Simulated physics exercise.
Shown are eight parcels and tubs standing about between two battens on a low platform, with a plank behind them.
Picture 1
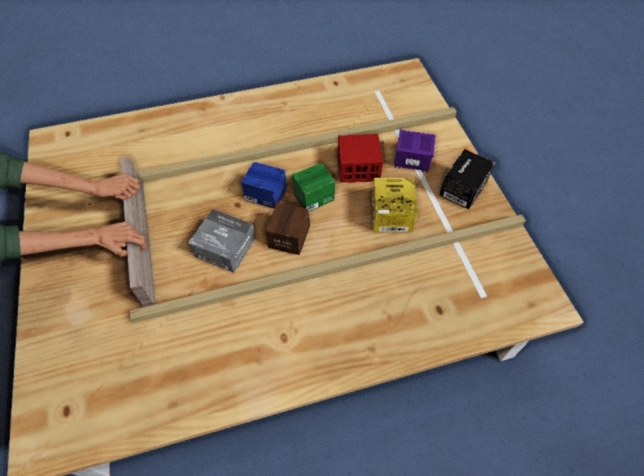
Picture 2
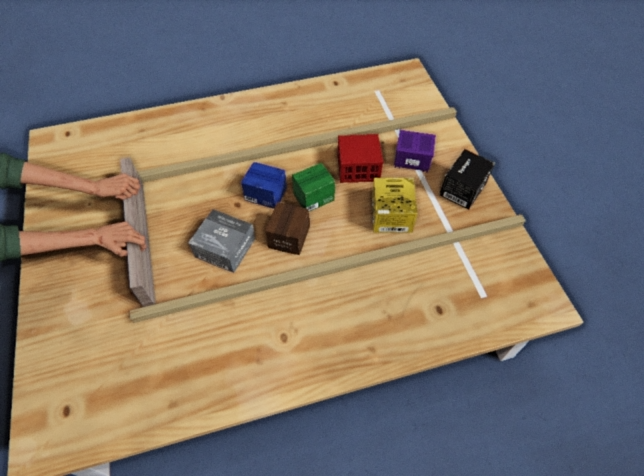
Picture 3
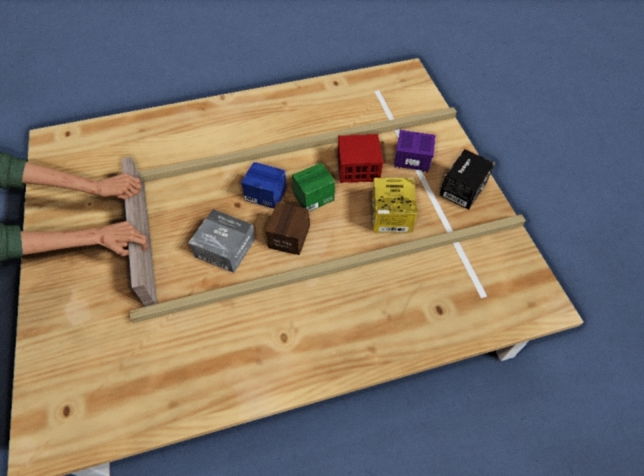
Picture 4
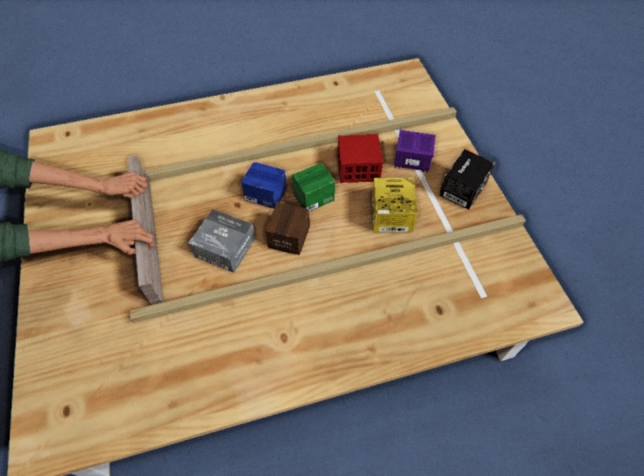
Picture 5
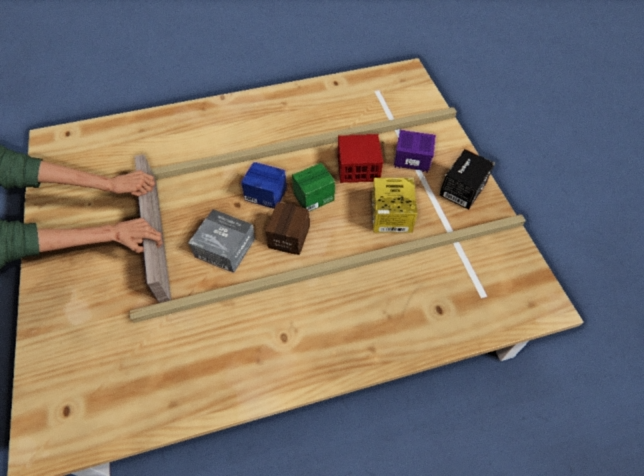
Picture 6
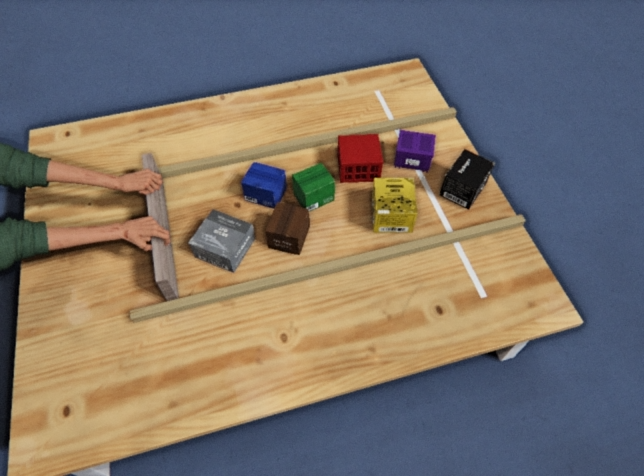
A plank, held by two hands at the left of a wooden platform, stays nearly still at first, then slides slowly a short way right between two battens toward the grey box, while the eight scattered boxes remain in place.
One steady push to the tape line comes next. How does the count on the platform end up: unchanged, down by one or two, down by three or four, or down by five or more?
Looks to me like the count going over is a three or a four.
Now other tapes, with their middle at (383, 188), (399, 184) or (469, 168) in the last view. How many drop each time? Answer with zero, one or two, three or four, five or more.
Taking them in turn, 1 or 2; one or two; 5 or more.
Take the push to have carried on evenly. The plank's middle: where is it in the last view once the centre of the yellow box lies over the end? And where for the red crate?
I'd say about (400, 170) for the first one and about (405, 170) for the second.
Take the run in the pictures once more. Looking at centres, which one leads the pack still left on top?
The brown box is the one.
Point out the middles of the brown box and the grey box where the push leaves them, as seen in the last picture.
I'd say approximately (491, 179) and then (448, 175).
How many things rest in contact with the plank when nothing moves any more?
It touches 2.
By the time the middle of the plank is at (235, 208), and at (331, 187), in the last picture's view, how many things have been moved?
So 2, and at the other place 8.
A little later, none off yet; black box at rest near (467, 179); purple tote at rest near (414, 151); yellow box at rest near (393, 206).
When it is over, the number that fall off is three or four; down, red crate, yellow box, purple tote and black box.
